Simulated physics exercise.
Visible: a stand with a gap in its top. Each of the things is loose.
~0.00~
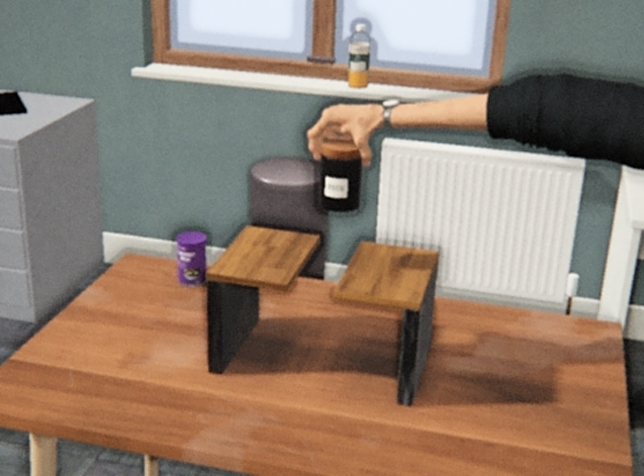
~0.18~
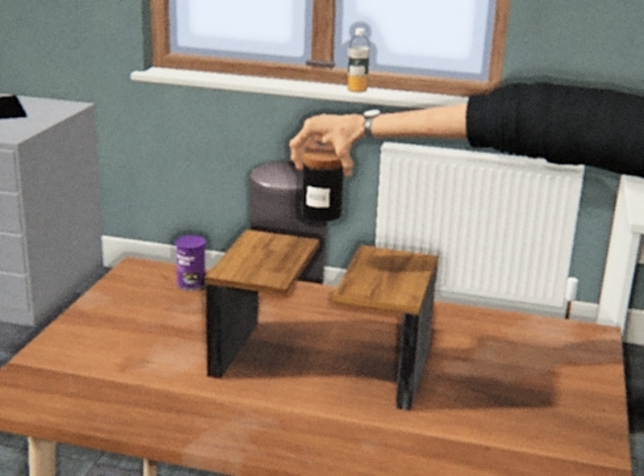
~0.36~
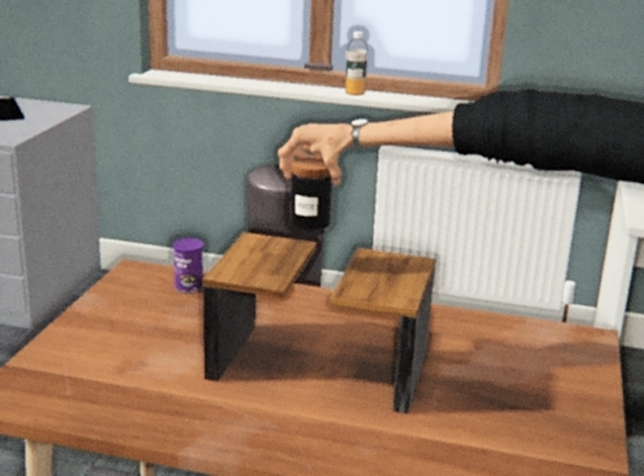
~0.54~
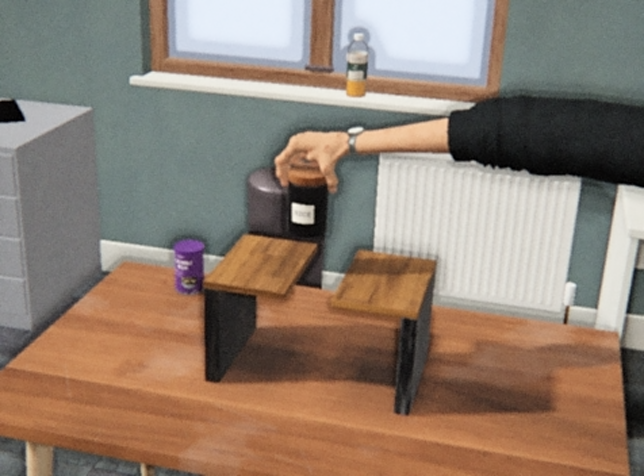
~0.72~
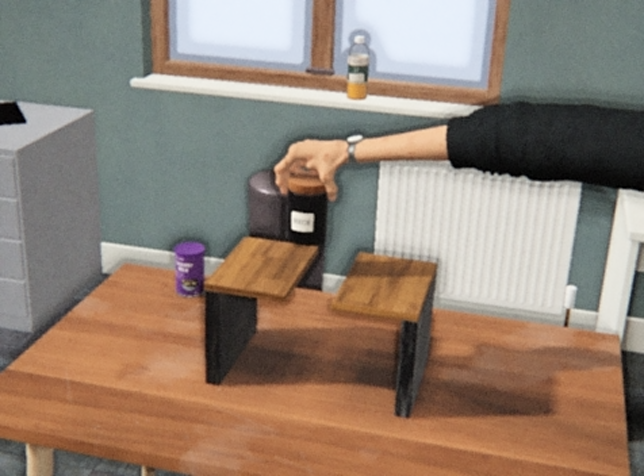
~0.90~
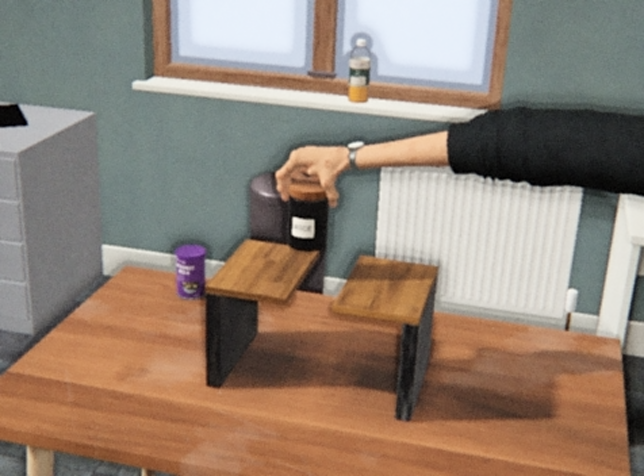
A black jar with a pale label, gripped from above by a hand reaching in from the right, moves left and downward above a wooden stand with a gap in its top. It then lowers slightly more and is held near the gap, while the purple tin stays on the table to the left.
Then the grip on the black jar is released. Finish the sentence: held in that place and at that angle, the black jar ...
It hangs up on top.
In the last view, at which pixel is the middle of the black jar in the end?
Roughly (332, 264).
After 1.10 s, black jar shifted about its own width near (308, 239).
After 1.20 s, black jar turned 6° from how it was put near (311, 244).
After 1.30 s, black jar turned 27° from how it was put near (322, 251).
After 1.40 s, black jar turned 52° from how it was put near (331, 262).
In the end (2.0 s), toppled on the stand or table, black jar; purple tin unmoved. At the end, from the last picture's camera, black jar near (332, 264). The jar is caught.
